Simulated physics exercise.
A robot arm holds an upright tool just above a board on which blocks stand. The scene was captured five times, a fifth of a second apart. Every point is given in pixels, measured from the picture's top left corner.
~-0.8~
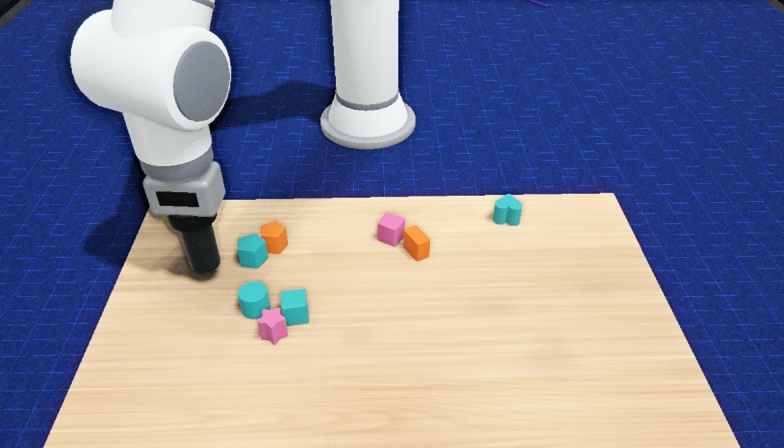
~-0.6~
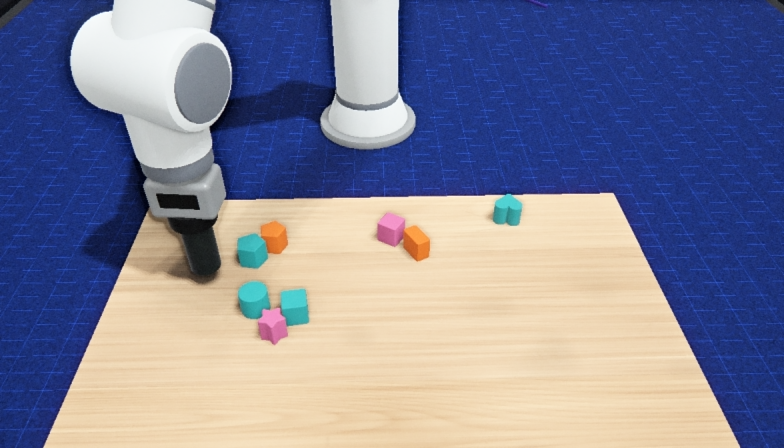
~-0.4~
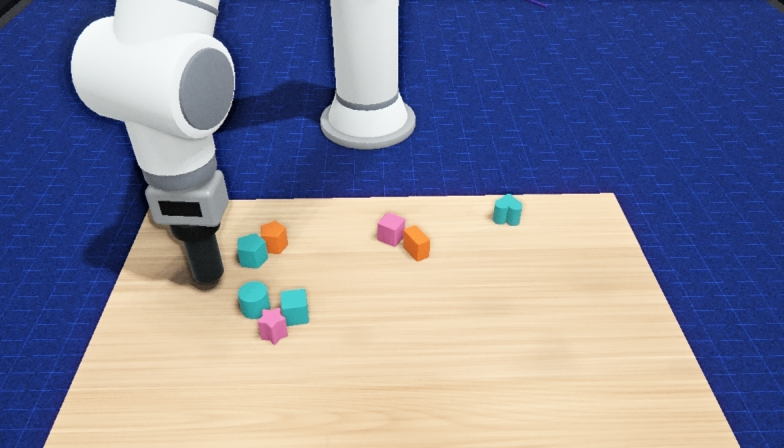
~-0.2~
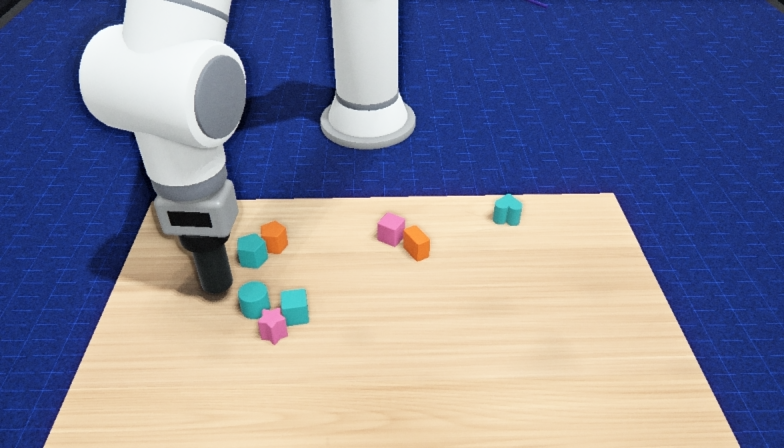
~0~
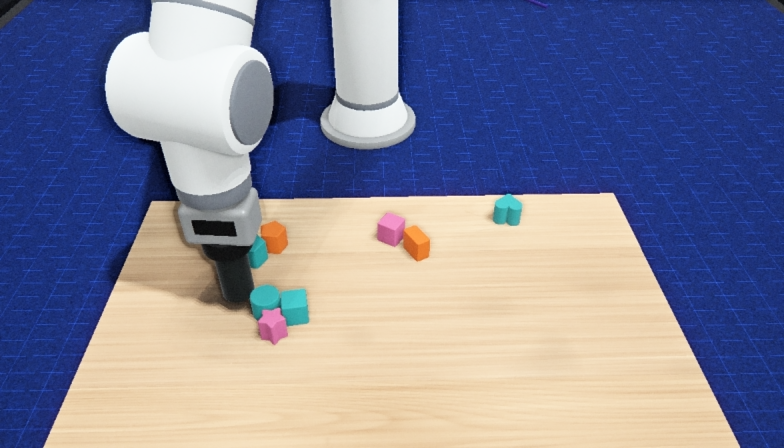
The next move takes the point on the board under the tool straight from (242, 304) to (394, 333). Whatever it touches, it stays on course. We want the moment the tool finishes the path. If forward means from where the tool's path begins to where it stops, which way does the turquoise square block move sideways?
That block drifts left.
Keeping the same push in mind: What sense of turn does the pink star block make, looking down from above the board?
From above, the turn goes clockwise.
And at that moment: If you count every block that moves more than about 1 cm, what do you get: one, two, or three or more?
Total: Two.
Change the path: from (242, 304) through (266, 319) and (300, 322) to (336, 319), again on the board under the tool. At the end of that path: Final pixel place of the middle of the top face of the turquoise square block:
That would be at about pixel (364, 291).
What follows on the original path. One third of the way, tool (289, 302); turquoise circular block (314, 307); pink star block (274, 318), turned 25° clockwise; turquoise square block (343, 305).
Two thirds of the way, tool (341, 311); turquoise circular block (355, 327); pink star block (274, 318), turned 25° clockwise; turquoise square block (374, 307), turned 35° anticlockwise.
At the end, tool (394, 321); turquoise pentagon not moved; turquoise circular block (372, 337); pink star block (274, 318), turned 25° clockwise; turquoise square block (421, 307), turned 105° anticlockwise.
